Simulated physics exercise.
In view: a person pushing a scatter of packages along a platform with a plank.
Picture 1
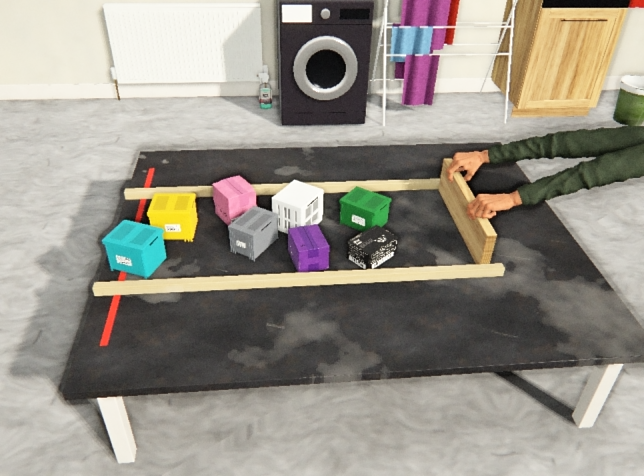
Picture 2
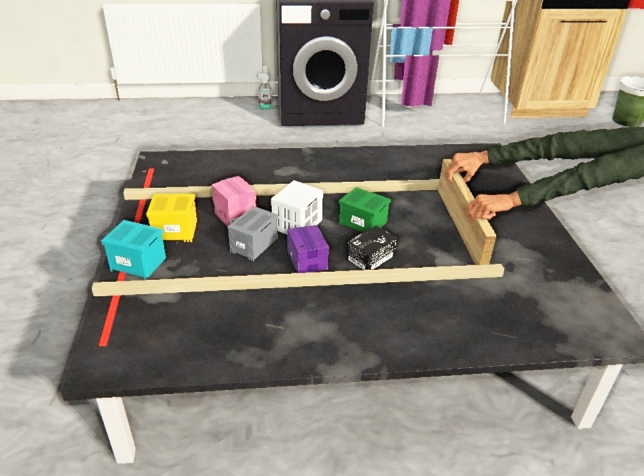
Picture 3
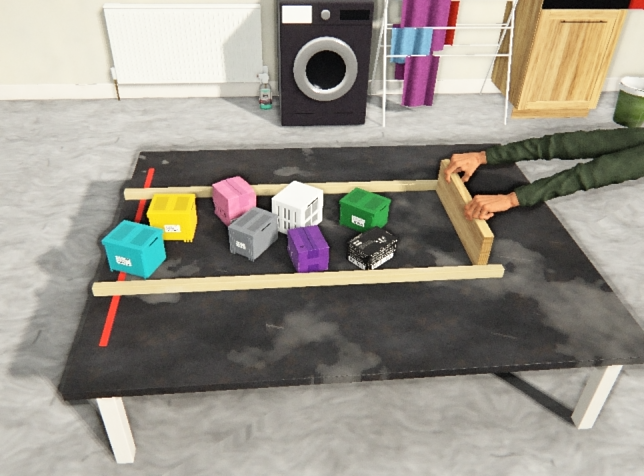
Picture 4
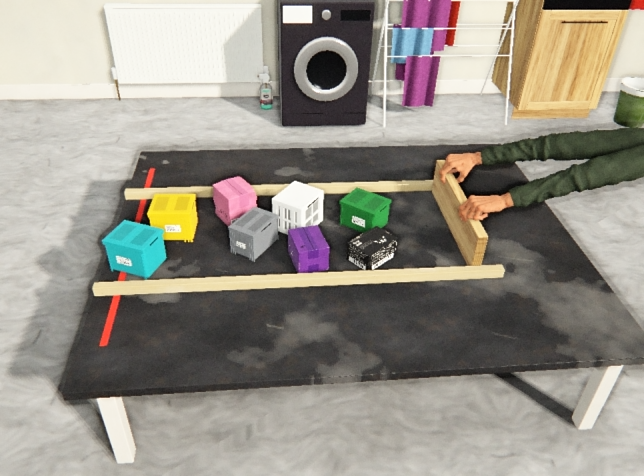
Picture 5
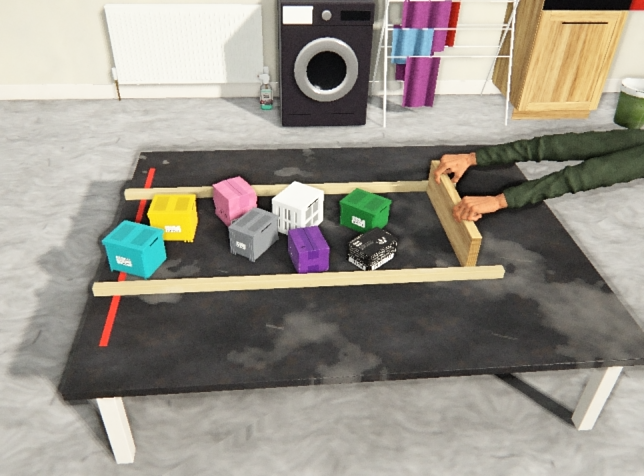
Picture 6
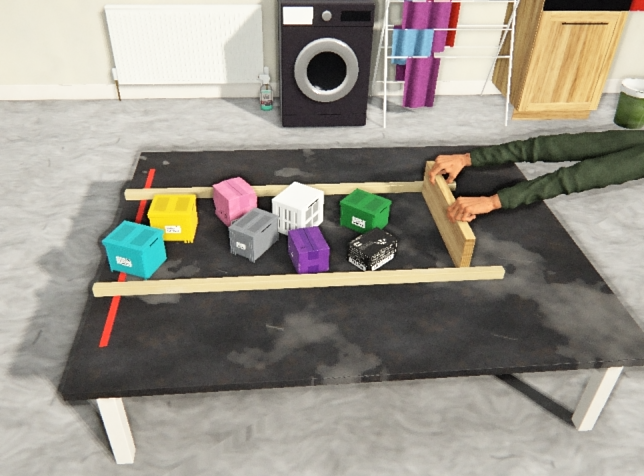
On a dark tabletop, two hands slide a wooden plank slightly left toward scattered colourful boxes.
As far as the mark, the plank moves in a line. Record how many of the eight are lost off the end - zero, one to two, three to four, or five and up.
Lost off the end: Five and up.
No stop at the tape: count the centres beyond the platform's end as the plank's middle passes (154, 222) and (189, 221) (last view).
Past the end counts: 5 / 3.
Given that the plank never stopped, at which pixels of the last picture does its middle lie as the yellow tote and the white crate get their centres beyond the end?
At (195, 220) for the yellow tote; at (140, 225) for the white crate.
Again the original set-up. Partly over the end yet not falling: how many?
I make it 1.
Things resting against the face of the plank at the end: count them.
Count: 1.
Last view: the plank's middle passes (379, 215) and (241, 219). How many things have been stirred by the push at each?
2, then 8.
A little later, none off yet; turquoise tote at rest near (136, 250); yellow tote at rest near (174, 218); pink box at rest near (235, 203).
Next, none off yet; turquoise tote shifted a little near (131, 252); yellow tote shifted about its own width near (145, 223); pink box shifted well along near (158, 197).
When it is over, the number that fall off is five or more; down, green tote, purple parcel, white crate, grey tote, pink box, yellow tote and turquoise tote.
